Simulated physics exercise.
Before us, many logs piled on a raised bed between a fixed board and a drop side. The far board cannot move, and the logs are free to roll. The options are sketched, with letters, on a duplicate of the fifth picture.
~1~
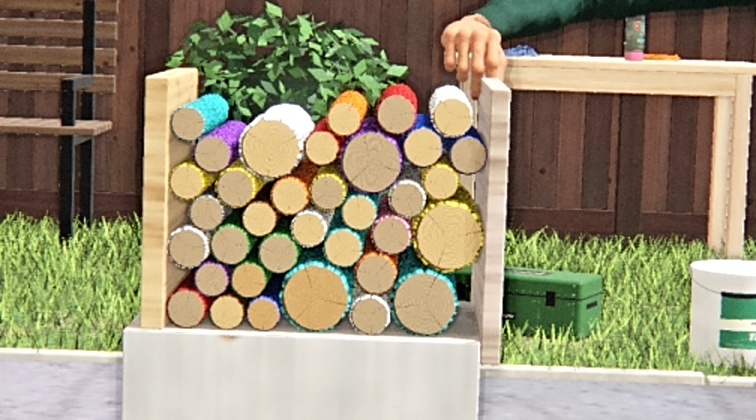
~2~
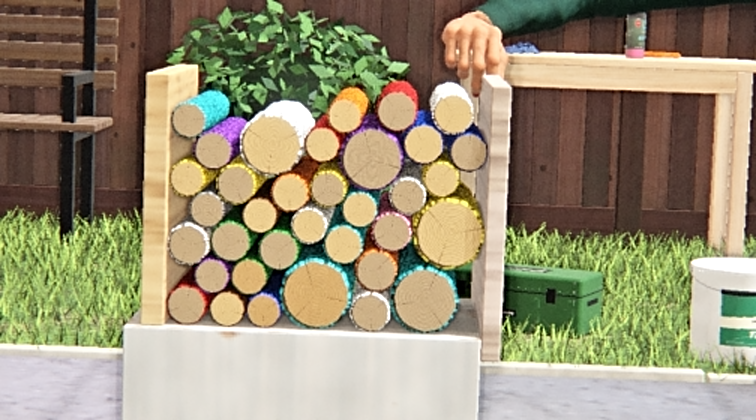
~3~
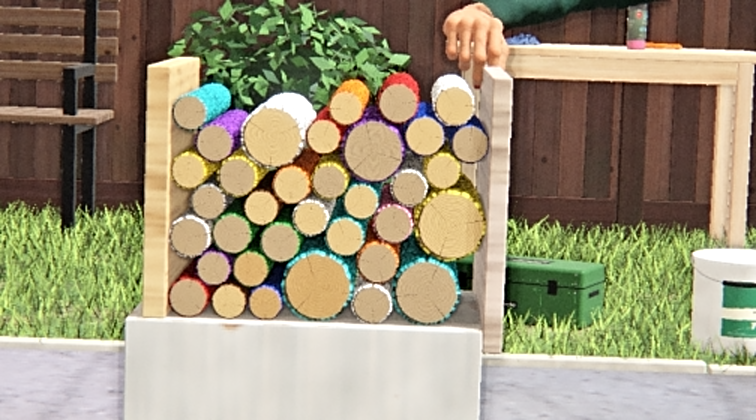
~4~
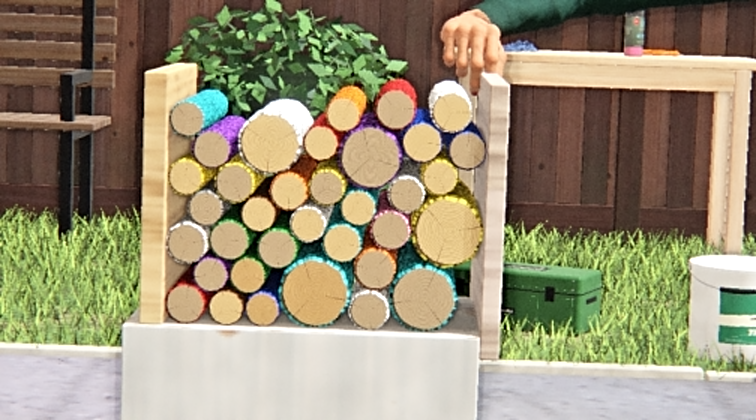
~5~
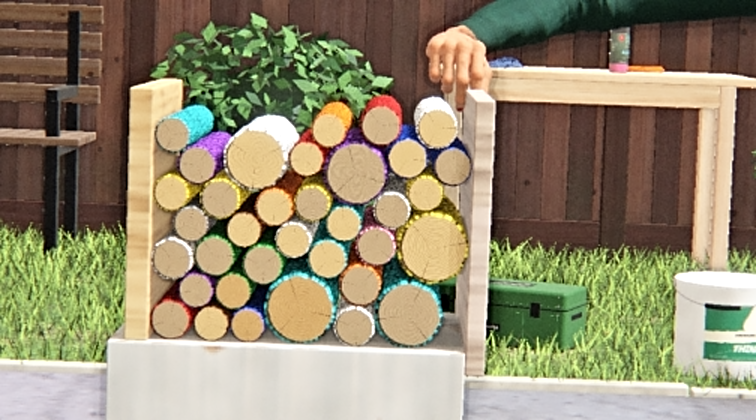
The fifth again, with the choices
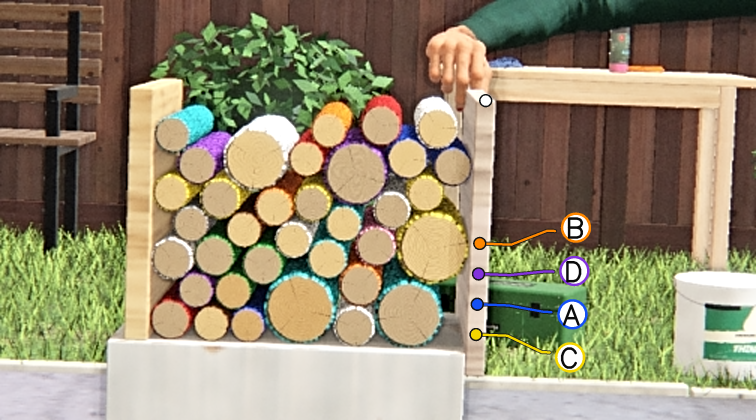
In a fenced backyard, a hand rests on a wooden rack of colourful stacked logs, which stay still as the view shifts slightly.
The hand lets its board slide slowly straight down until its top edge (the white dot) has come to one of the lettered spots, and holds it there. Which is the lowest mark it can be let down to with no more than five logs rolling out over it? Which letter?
Mark D is as low as it can go.
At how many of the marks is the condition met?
Two of the four.
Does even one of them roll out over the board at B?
Yes, at B.
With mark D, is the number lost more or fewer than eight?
At D, fewer than eight.
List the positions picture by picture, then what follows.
In the first frame, a log (342, 248); a log (308, 229); a log (407, 199).
In the second frame, a log (408, 196); a log (187, 178).
In the third frame, a log (215, 143); side board (491, 198).
In the fourth frame, a log (185, 304); a log (423, 299).
In the fifth frame, a log (327, 259); a log (293, 240); a log (392, 211).
On the marked copy, A at (477, 304); B at (480, 243); C at (476, 334); D at (478, 274); the white dot at (486, 101).
Taking D. A third of the way, top of the board (473, 177).
Two thirds of the way, top of the board (469, 264).
When it is over, top of the board (469, 272), five out over the board.
As for the rest, A more than five out over the board; B five out over the board; C more than five out over the board.
